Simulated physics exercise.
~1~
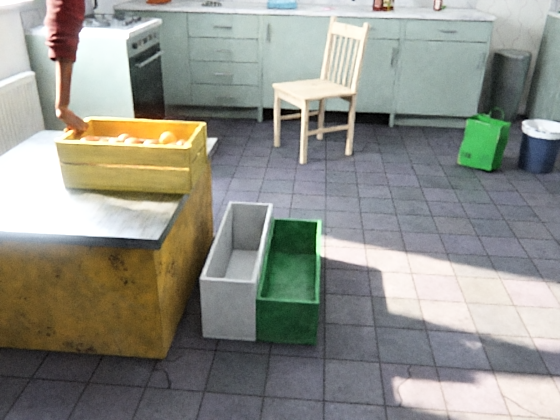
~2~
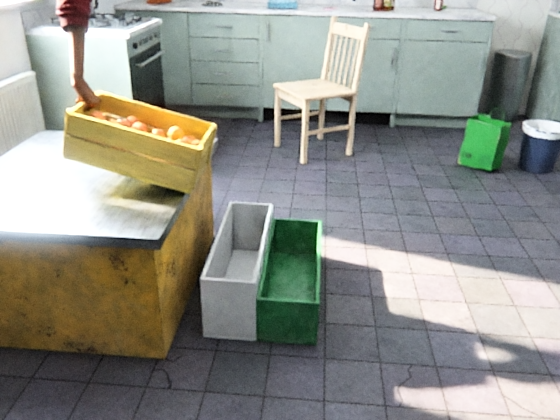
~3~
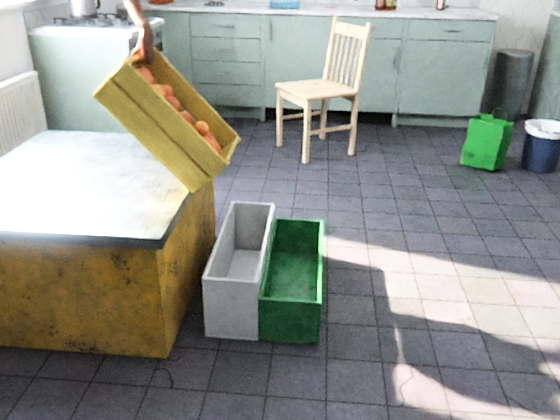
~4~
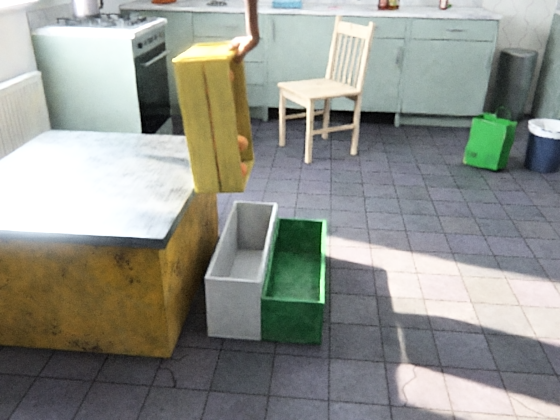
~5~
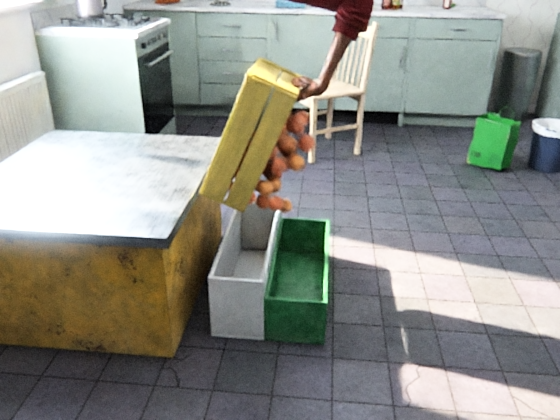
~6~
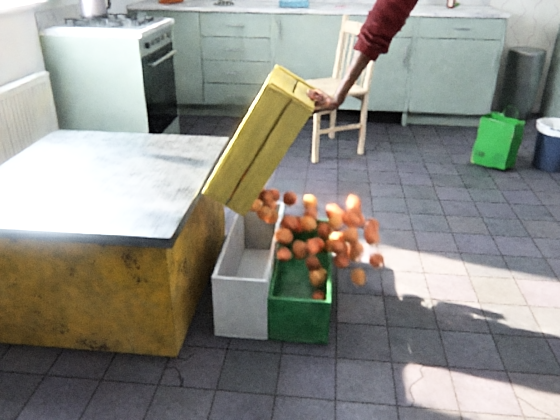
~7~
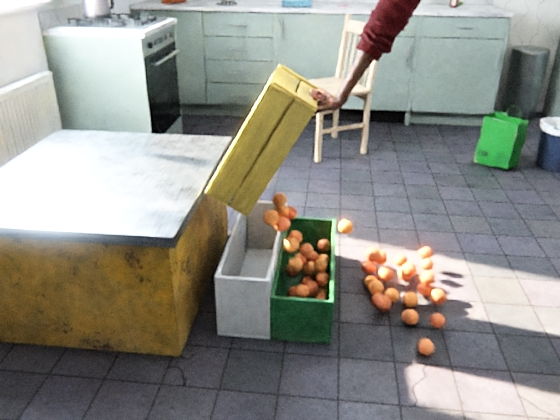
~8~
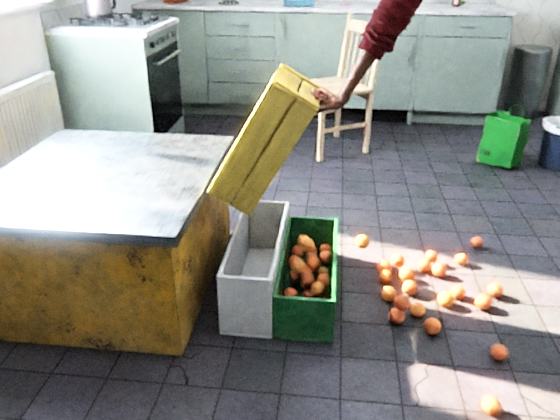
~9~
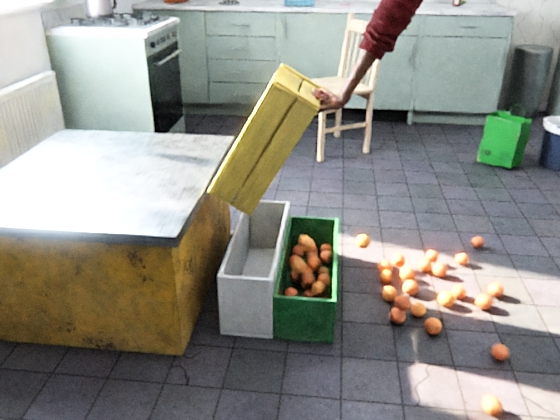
In a sunlit kitchen with a grey tiled floor, seen from slightly above, a yellow crate of oranges sits on the edge of a worn yellow bench at left. A white box and a green one stand side by side on the floor below, with a wooden chair behind. A hand tips the crate steadily to the right until it leans steeply over the boxes. The oranges tumble out in a rush, passing over the white box. Many drop into the green box, while others scatter and roll across the tiles beyond, leaving the white box looking empty.
